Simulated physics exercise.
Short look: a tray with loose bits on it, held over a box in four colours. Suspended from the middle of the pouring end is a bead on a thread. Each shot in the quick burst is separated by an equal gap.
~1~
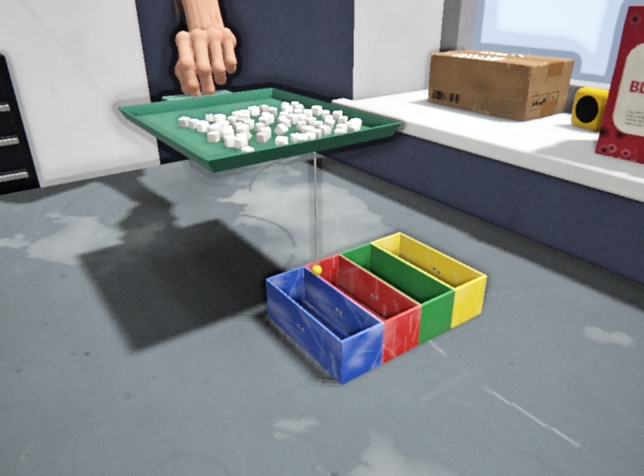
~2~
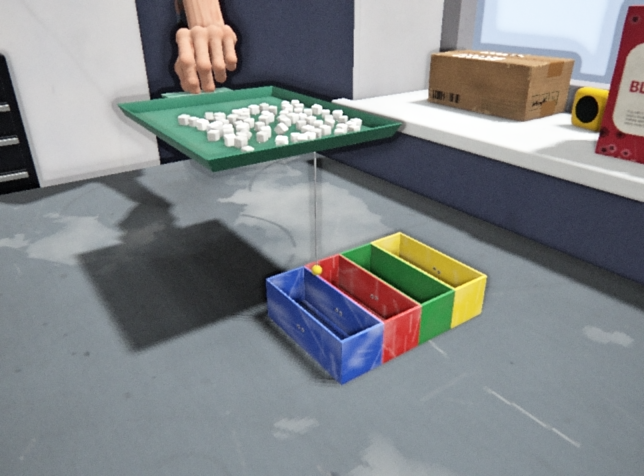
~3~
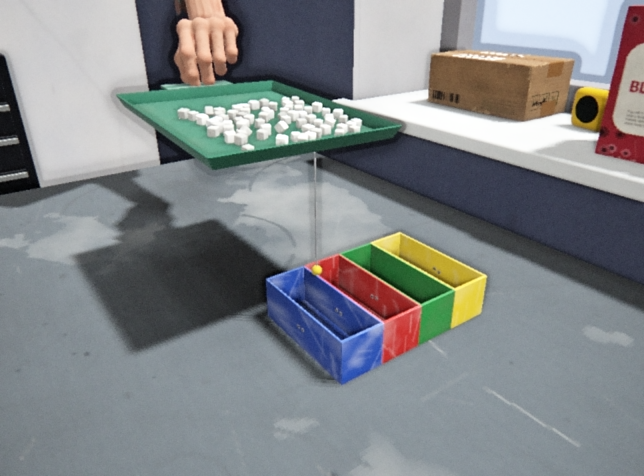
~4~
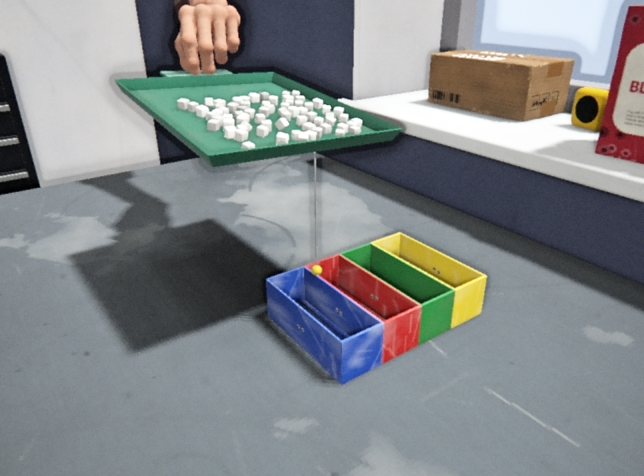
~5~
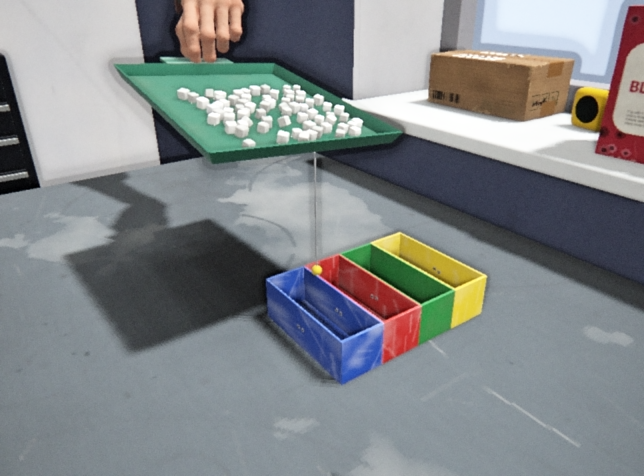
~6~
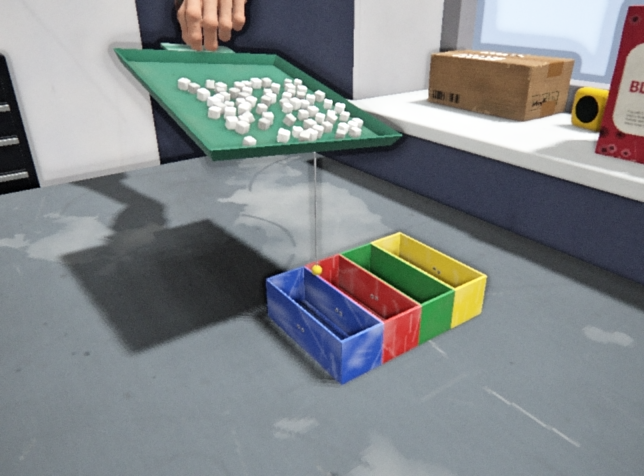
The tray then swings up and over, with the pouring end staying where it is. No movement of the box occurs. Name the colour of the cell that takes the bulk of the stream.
Green.
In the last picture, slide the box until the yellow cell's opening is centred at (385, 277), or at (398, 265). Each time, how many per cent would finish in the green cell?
10 %, then 20 %.
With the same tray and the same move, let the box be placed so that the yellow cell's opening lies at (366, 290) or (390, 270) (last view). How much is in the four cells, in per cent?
In order: 20 per cent and 80 per cent.
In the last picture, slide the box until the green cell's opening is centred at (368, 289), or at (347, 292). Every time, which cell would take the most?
Try one: The yellow one; try two: Yellow.
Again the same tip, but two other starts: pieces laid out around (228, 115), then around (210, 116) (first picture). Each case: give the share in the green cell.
Close to 60 %, followed by close to 50 %.
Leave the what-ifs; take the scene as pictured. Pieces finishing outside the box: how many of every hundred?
0 per cent.
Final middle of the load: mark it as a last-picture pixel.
Roughly at pixel (390, 294).
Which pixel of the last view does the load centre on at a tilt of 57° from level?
Somewhere around pixel (349, 129) in the last picture.
Soon after the last picture, tray tipped steeply; nearly all on the tray; a stray few in the red cell; a small part falling or outside the box.
A little later, tray tipped right over; a small part on the tray; about a third in the green cell; about a quarter in the yellow cell; a small part in the red cell; a small part in the blue cell; about a quarter falling or outside the box.
Later still, tray tipped past a quarter turn; about half in the green cell; about a third in the yellow cell; a small part in the red cell; a small part in the blue cell.
At rest, tray tipped past a quarter turn; about half in the green cell; about a third in the yellow cell; a small part in the red cell; a small part in the blue cell.
